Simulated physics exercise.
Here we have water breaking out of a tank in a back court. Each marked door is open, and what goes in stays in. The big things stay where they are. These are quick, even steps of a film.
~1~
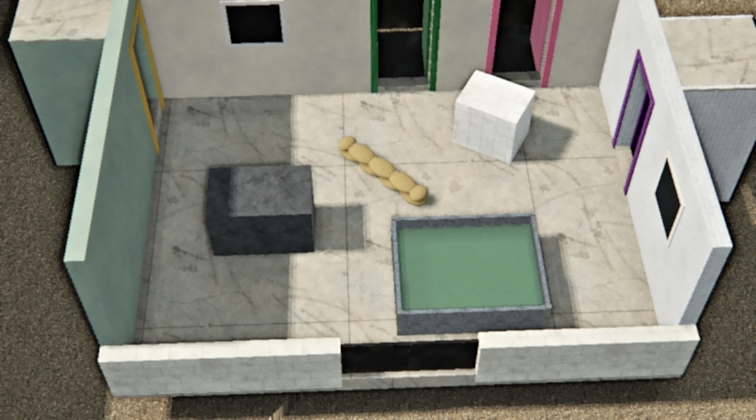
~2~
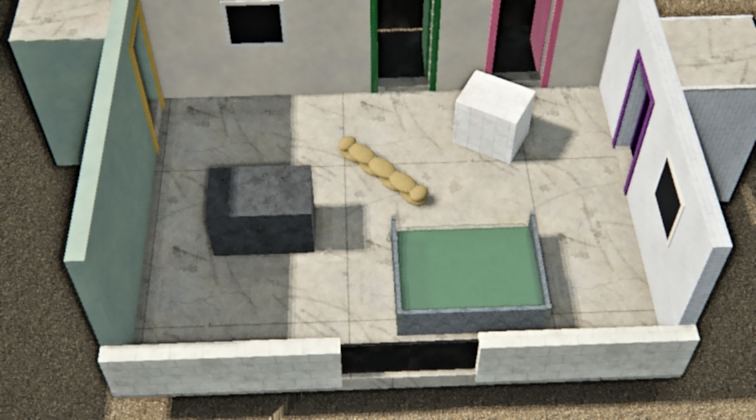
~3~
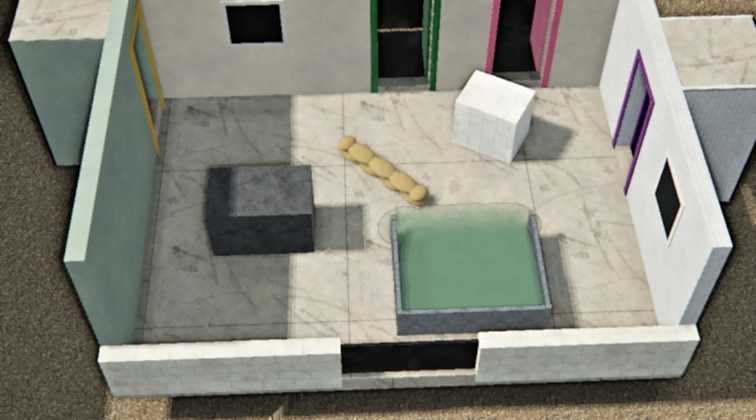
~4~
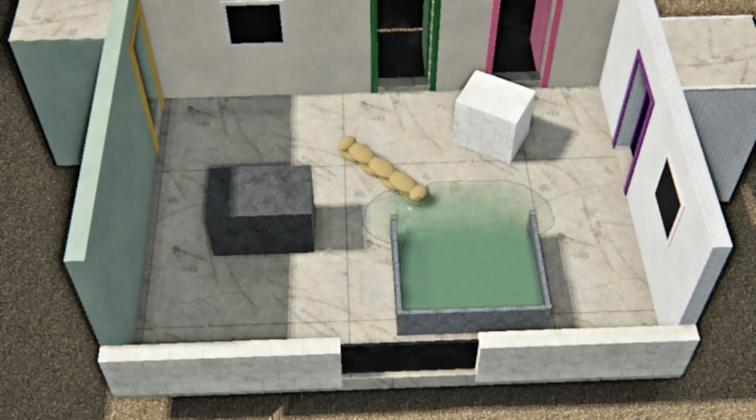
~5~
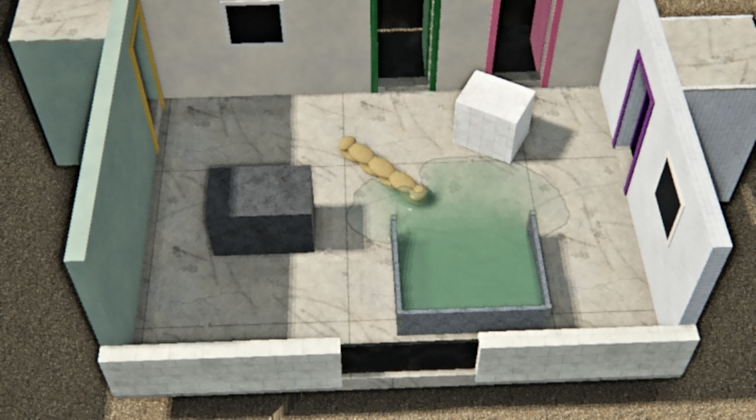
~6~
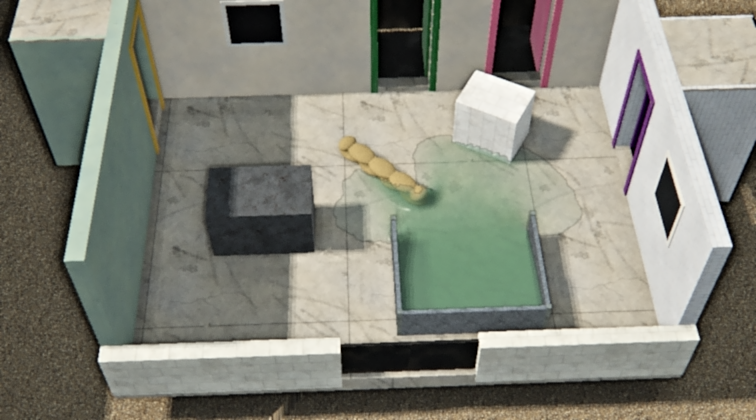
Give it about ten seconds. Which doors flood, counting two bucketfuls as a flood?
The green door takes more than that; the purple door takes more than that; the pink door stays under that; the yellow door stays under that.
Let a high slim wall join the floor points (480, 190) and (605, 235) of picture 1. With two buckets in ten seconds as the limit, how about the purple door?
In short: The purple door keeps below it.
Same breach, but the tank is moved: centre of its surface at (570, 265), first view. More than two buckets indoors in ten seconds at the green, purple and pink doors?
One by one: The green one lets less in, the purple one floods, the pink one floods.
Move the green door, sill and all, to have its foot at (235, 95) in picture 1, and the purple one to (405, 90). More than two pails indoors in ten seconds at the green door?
Green stays under.
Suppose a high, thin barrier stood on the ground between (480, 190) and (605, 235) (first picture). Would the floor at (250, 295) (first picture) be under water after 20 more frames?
At that place: Dry.
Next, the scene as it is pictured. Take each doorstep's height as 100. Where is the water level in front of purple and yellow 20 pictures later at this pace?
Roughly 220 per cent, then 50 per cent.
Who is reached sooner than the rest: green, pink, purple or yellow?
First comes the green one.
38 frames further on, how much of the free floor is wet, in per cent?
Roughly 70 per cent.
A moment on, water covers 25 % of the floor; the green door under two buckets in, the purple door not reached, the pink door not reached, the yellow door not reached.
Next, water covers 45 % of the floor; the green door over two buckets in, the purple door wet at the sill, nothing in, the pink door wet at the sill, nothing in, the yellow door not reached.
Then, water covers 55 % of the floor; the green door over two buckets in, the purple door over two buckets in, the pink door wet at the sill, nothing in, the yellow door wet at the sill, nothing in.
Later, water covers 70 % of the floor; the green door over two buckets in, the purple door over two buckets in, the pink door wet at the sill, nothing in, the yellow door wet at the sill, nothing in.
In the end, water covers 95 % of the floor; the green door over two buckets in, the purple door over two buckets in, the pink door wet at the sill, nothing in, the yellow door wet at the sill, nothing in.
